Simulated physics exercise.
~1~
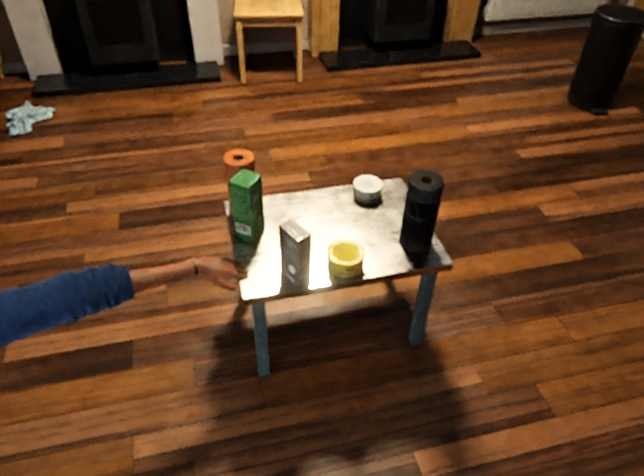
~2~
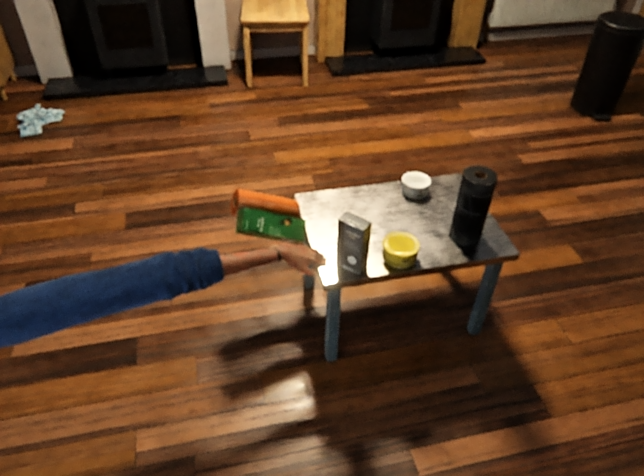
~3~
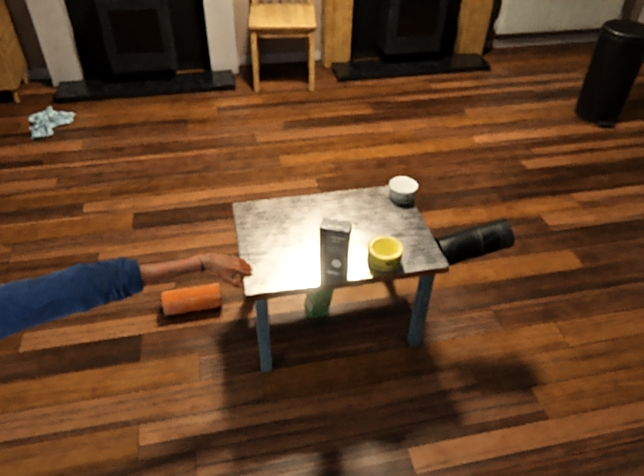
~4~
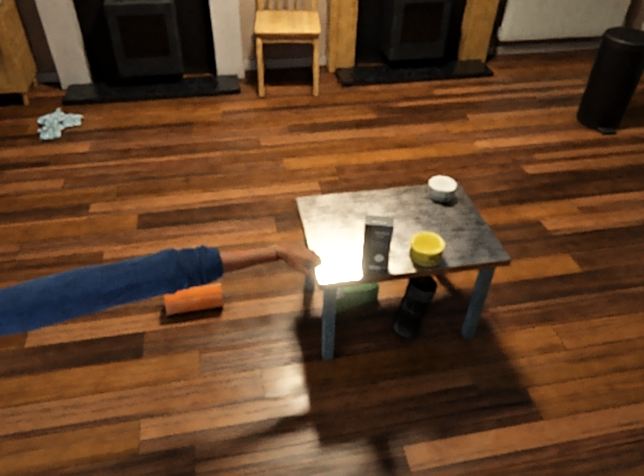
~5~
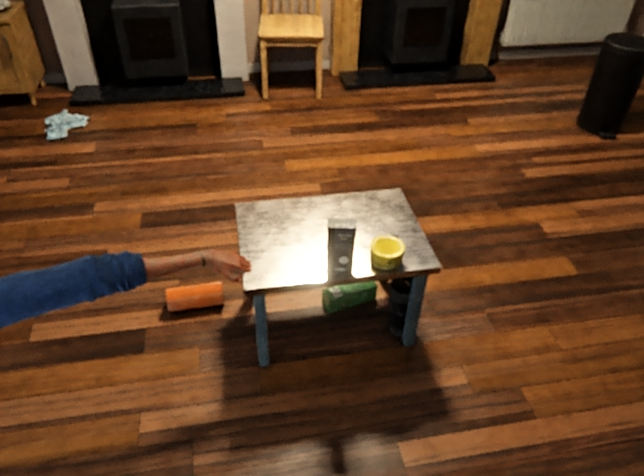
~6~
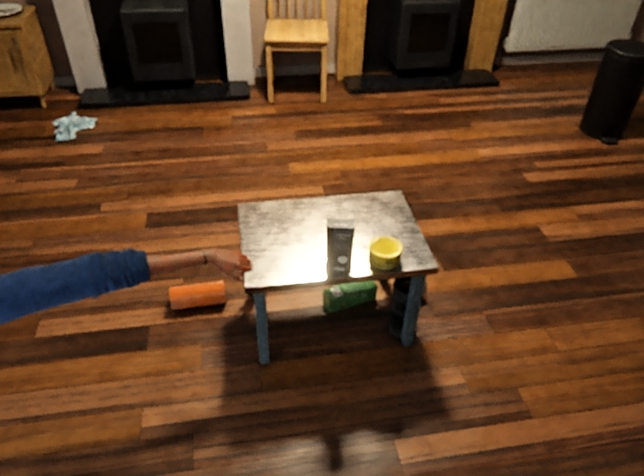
A blue-sleeved arm reaches in from the left to the edge of a small table on a wooden floor, seen from above. On it stand an orange roll and green carton at left, a grey packet and yellow tub in front, a white tub behind and a black roll at right. The table jerks right, and the orange roll and carton topple off the left side. It shifts left, and the black roll drops off the right. After another swing right and back left, the white tub is gone from the top. The packet and yellow tub remain standing on the table.
